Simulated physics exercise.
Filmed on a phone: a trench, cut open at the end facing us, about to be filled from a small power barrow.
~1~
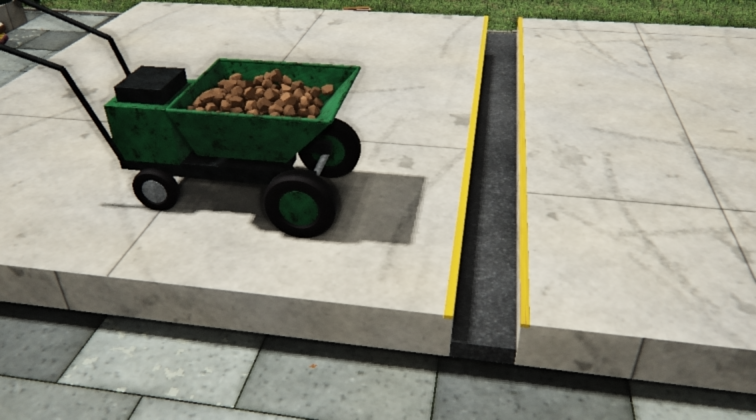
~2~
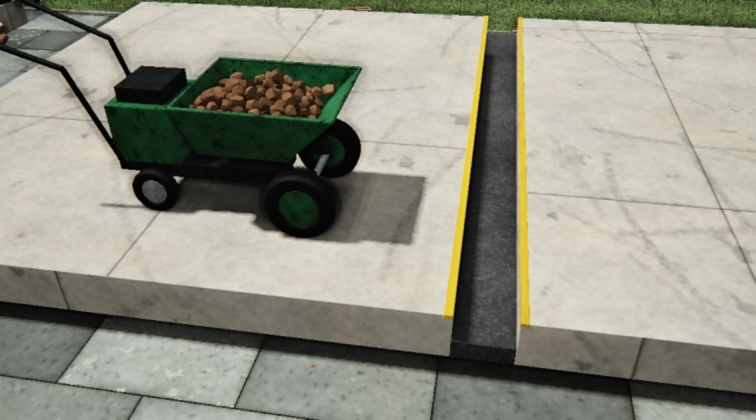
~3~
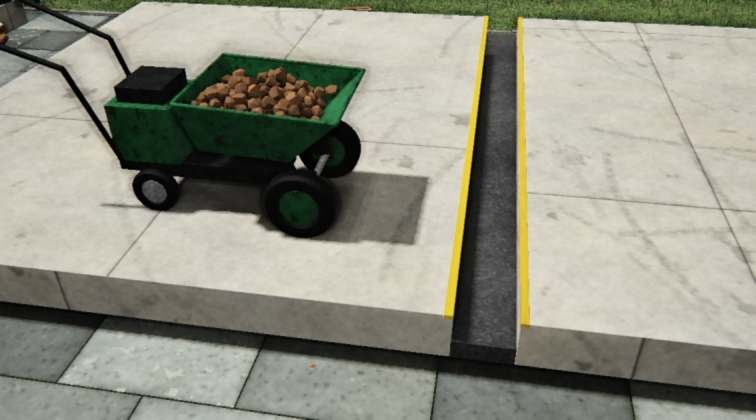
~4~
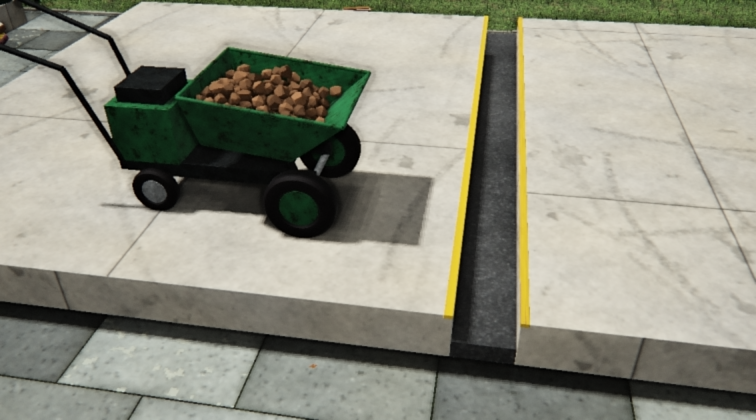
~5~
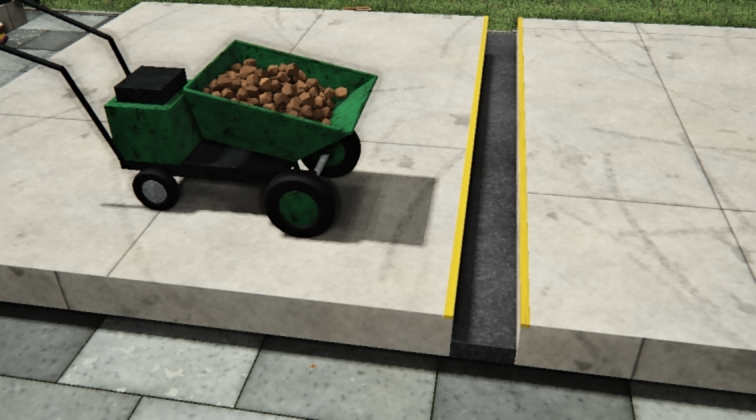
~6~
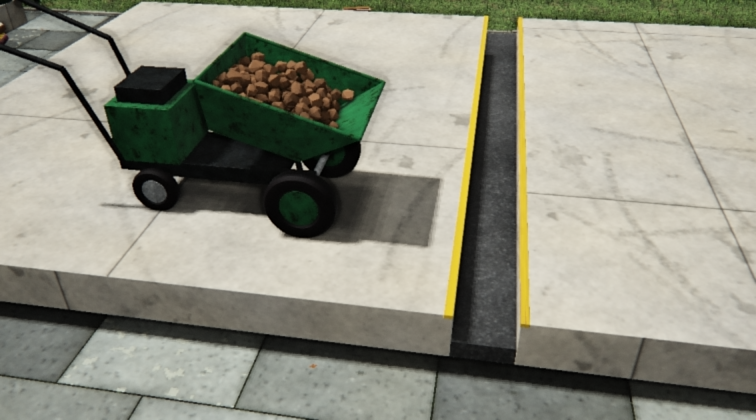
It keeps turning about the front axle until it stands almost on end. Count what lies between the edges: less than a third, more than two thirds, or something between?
It catches from one third to two thirds.
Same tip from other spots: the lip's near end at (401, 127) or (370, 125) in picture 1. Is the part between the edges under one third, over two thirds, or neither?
At the first place more than two thirds, at the second beyond two thirds.
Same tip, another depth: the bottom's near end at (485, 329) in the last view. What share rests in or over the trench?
About 40 per cent.
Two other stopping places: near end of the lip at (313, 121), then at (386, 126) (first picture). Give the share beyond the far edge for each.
In turn 0 and 10 in a hundred.
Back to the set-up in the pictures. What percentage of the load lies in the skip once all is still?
Some 10 per cent.
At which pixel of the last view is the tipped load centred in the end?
Around (471, 224).
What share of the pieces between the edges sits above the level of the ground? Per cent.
Some 0 per cent.
Soon, skip tipped steeply; all in the skip.
A while on, skip tipped right over; about two thirds in the skip; about a quarter short of the trench; a stray few in or heaped over the trench; a small part falling.
Towards the end, skip tipped right over; a small part in the skip; about half short of the trench; about a third in or heaped over the trench; a stray few beyond it.
Finally, skip tipped right over; a small part in the skip; about a third short of the trench; about half in or heaped over the trench; a stray few beyond it.
